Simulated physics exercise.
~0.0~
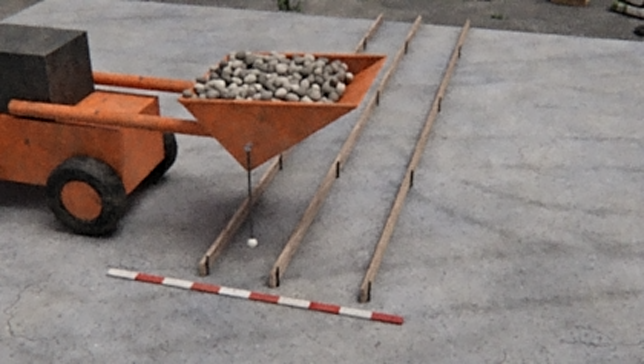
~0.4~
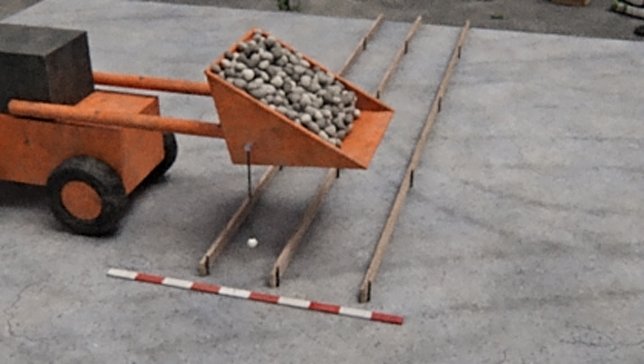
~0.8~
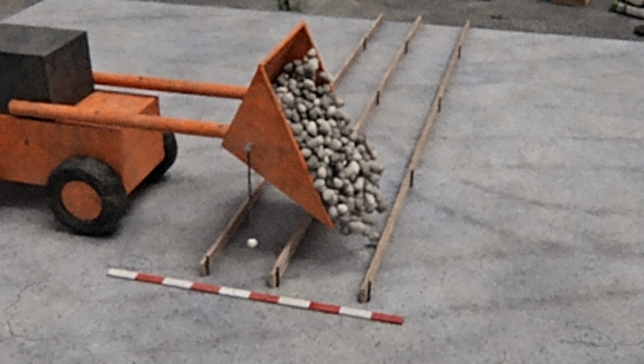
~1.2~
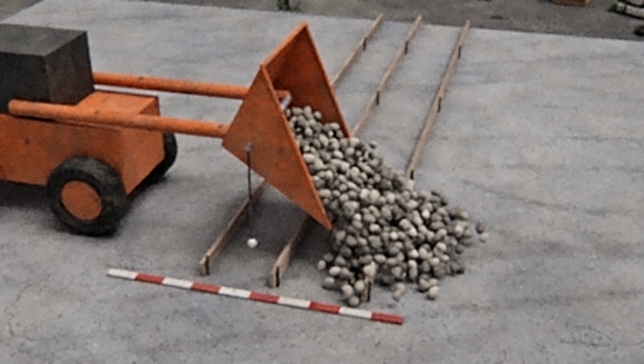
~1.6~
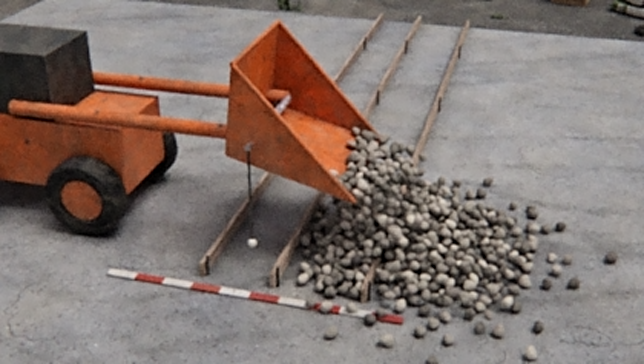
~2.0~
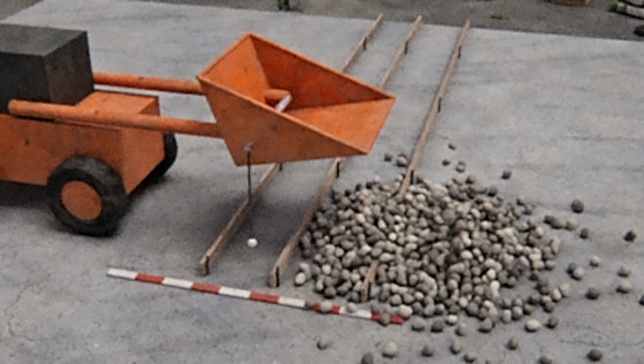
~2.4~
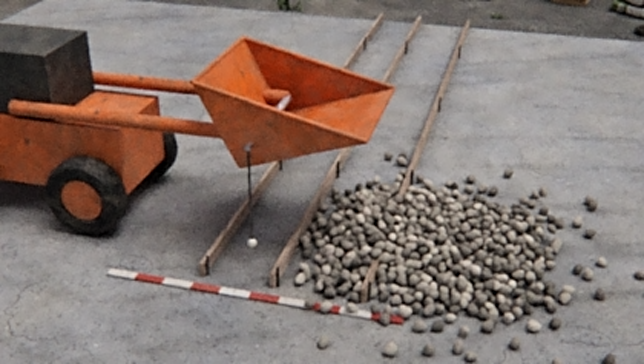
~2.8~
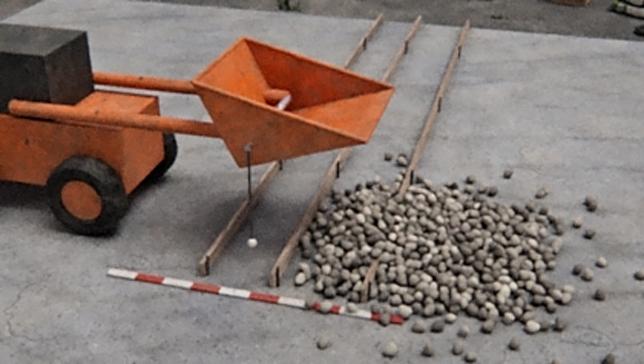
At first, an orange loader on the left holds a raised bucket heaped with smooth grey stones above a concrete floor, where three thin boards run away from a red and white striped staff. The bucket tips forward to the right, and the stones slide toward its lip. They pour out over the farthest board and spread into a widening heap, some rolling off to the right. The emptied bucket then swings partly back and stops. The stones settle in a low, broad pile around and beyond the right board, with strays scattered at its edges.
